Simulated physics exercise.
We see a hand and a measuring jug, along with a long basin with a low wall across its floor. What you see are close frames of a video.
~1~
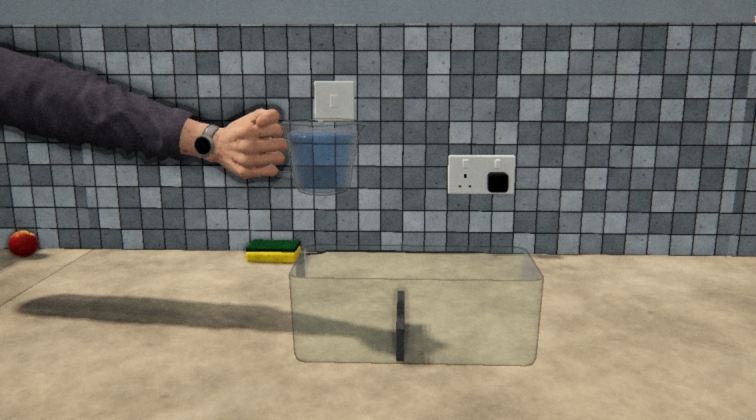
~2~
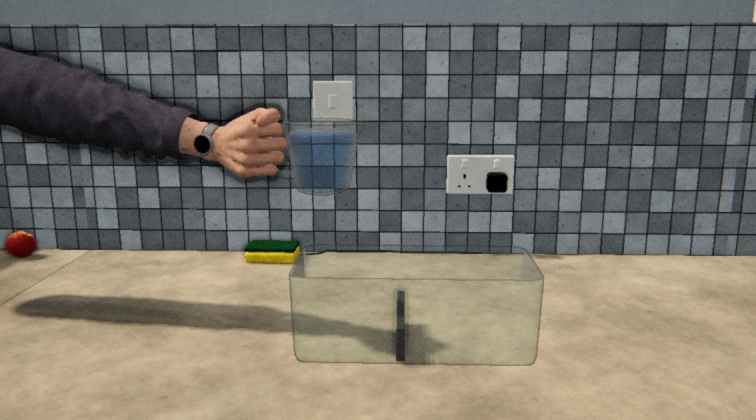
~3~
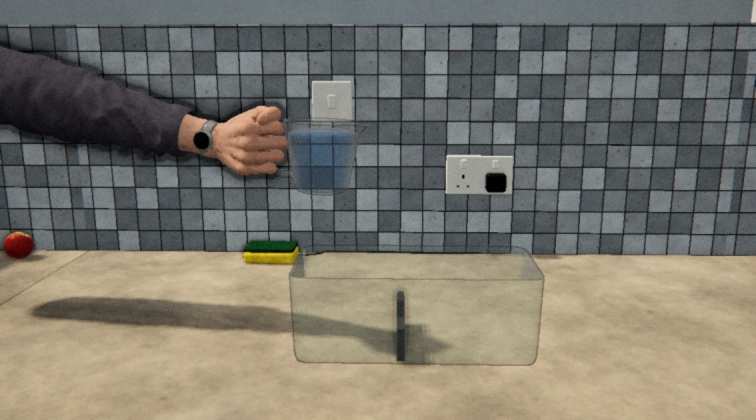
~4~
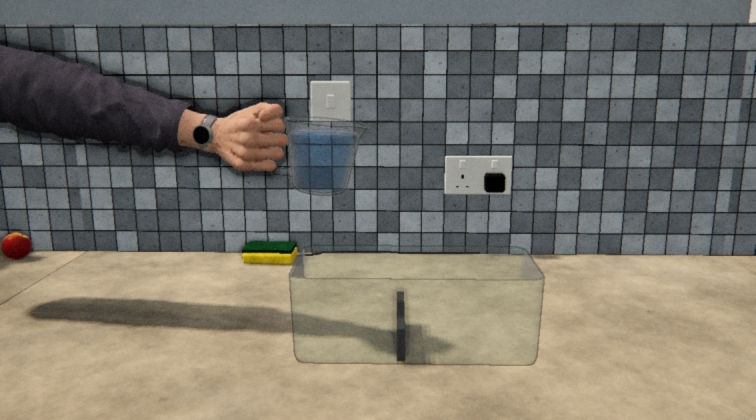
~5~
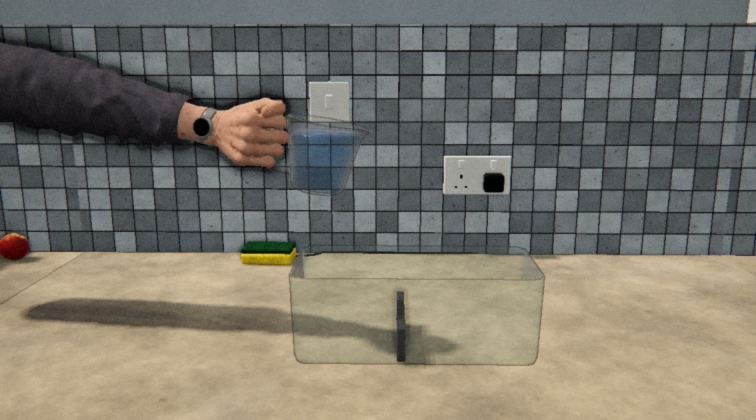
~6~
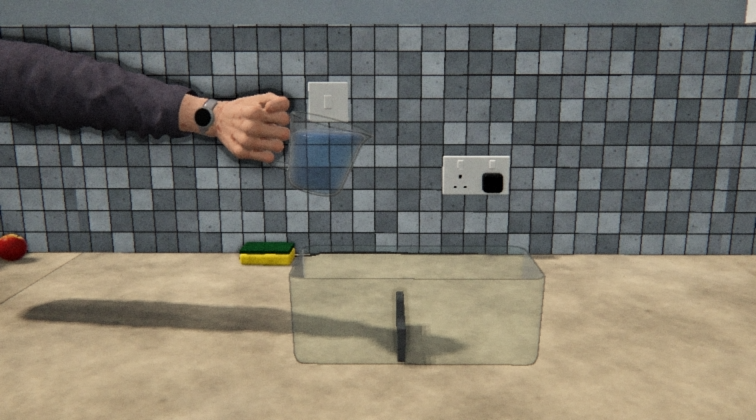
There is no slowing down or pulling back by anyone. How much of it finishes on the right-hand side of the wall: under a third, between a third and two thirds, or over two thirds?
The share right of the wall is the top band, beyond two thirds.
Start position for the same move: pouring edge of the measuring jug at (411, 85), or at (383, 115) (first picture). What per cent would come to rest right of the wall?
Estimate: 90 per cent, then 95 per cent.
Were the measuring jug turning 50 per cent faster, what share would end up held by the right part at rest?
It comes to near 90 per cent.
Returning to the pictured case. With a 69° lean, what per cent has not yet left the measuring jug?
70 per cent, roughly.
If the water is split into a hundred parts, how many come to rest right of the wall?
It comes to about 90 per cent.
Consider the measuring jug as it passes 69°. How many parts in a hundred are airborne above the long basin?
Around 25 percent.
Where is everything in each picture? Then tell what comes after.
In the first frame, it leans 0°; its right rim is at (367, 123); the water meets the walls at (288, 132) and (357, 133); the long basin's rim runs from (297, 261) to (534, 264); the wall's top is at (401, 309).
In the second frame, it leans 1°; its right rim is at (367, 124); the water meets the walls at (288, 132) and (358, 132).
In the third frame, it leans 2°; its right rim is at (368, 125); the water meets the walls at (289, 131) and (358, 133).
In the fourth frame, it leans 5°; its right rim is at (370, 127); the water meets the walls at (290, 131) and (360, 133).
In the fifth frame, it leans 10°; its right rim is at (372, 131); the water meets the walls at (292, 131) and (363, 134).
In the sixth frame, it leans 15°; its right rim is at (374, 135); the water meets the walls at (293, 132) and (366, 134).
A moment on, the measuring jug is tipped part way and 68 per cent is still to pour, 0 is left of the wall and 7 right of it.
Next, the measuring jug is tipped on its side and 16 per cent is still to pour, 2 is left of the wall and 60 right of it.
Then the measuring jug is tipped on its side and 1 per cent is still to pour, 8 is left of the wall and 88 right of it.
Later the measuring jug is tipped on its side and 0 per cent is still to pour, 10 is left of the wall and 89 right of it.
At rest 10 per cent lies left of the wall, 89 right of it and 1 outside.
